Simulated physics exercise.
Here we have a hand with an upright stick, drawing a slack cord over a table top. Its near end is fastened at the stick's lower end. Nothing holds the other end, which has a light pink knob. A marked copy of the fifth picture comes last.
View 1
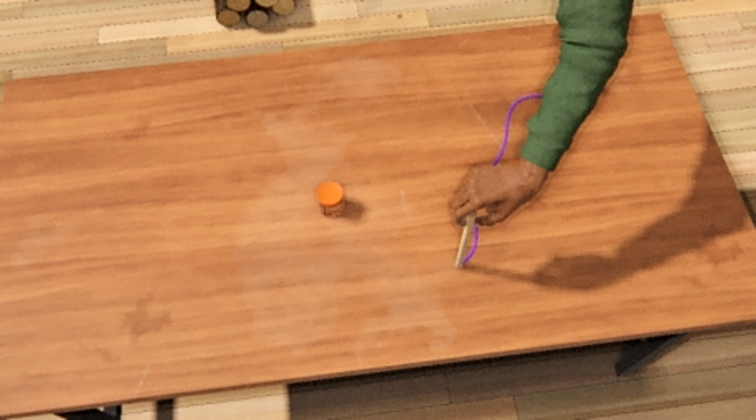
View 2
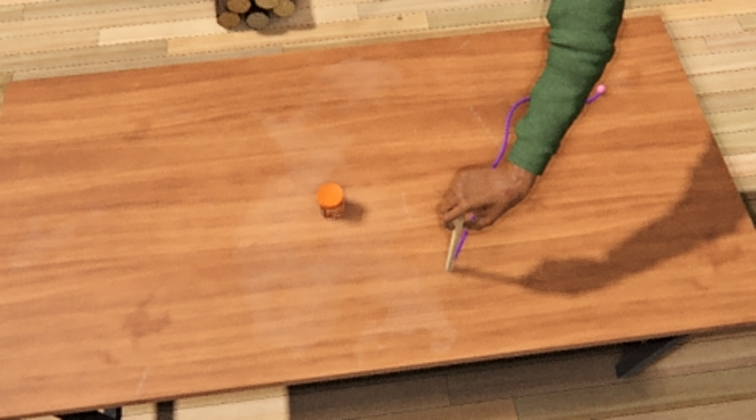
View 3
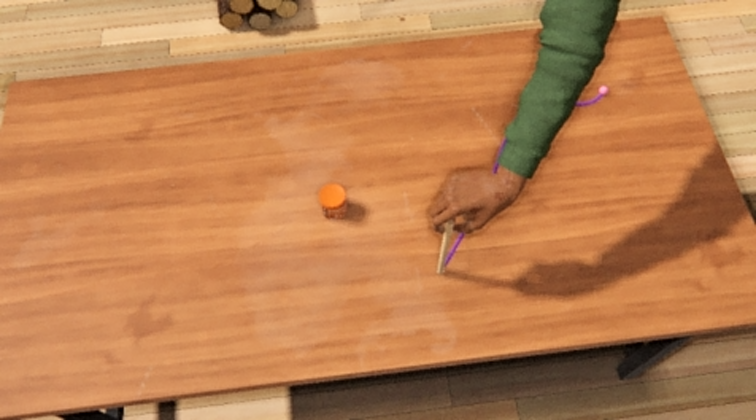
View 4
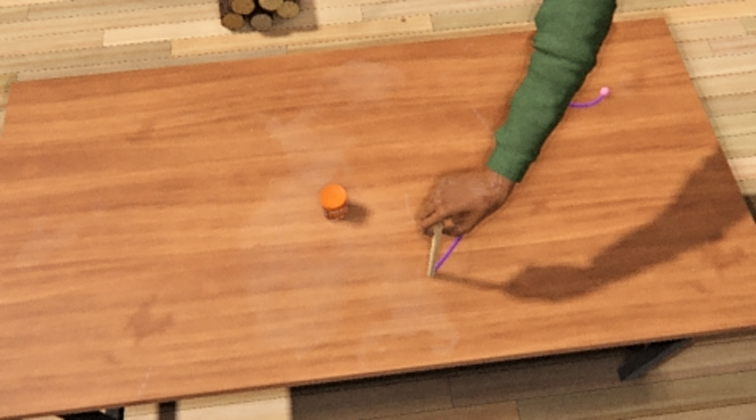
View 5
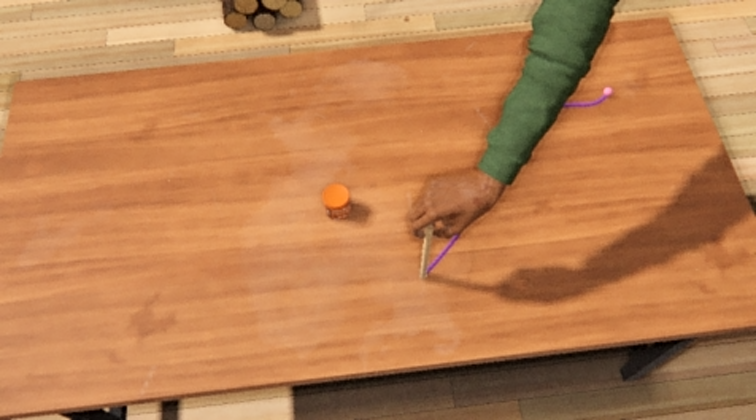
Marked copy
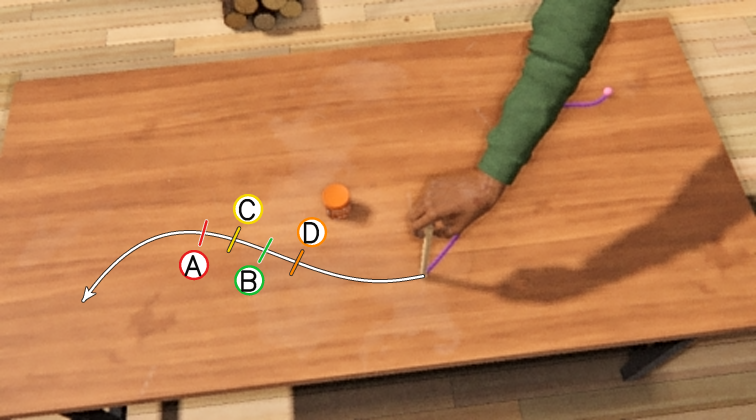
To begin with, a hand in a green sleeve holds a thin upright stick on a wooden table, a slack purple cord curving behind it. The hand slides the stick a short way left toward an orange-lidded jar, drawing the cord's near part straighter, while its pink-tipped far end barely shifts.
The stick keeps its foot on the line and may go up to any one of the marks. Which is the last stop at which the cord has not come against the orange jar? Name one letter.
Up to mark C.
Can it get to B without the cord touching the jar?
Yes.
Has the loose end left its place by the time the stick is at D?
Yes.
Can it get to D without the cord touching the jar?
Yes.
On the marked copy, A at (203, 233); B at (265, 250); C at (234, 240); D at (297, 262); the route from (423, 276) via (241, 242) to (83, 301).
Following C. Soon after the start, foot of the stick (352, 279), middle of the cord (480, 192), free end (580, 106).
Later, foot of the stick (288, 259), middle of the cord (440, 208), free end (552, 128).
In the end, foot of the stick (234, 240), middle of the cord (393, 212), free end (523, 150); nothing has been touched.
As for the rest, A brings the cord against the jar; B is safe but short; D is safe but short.
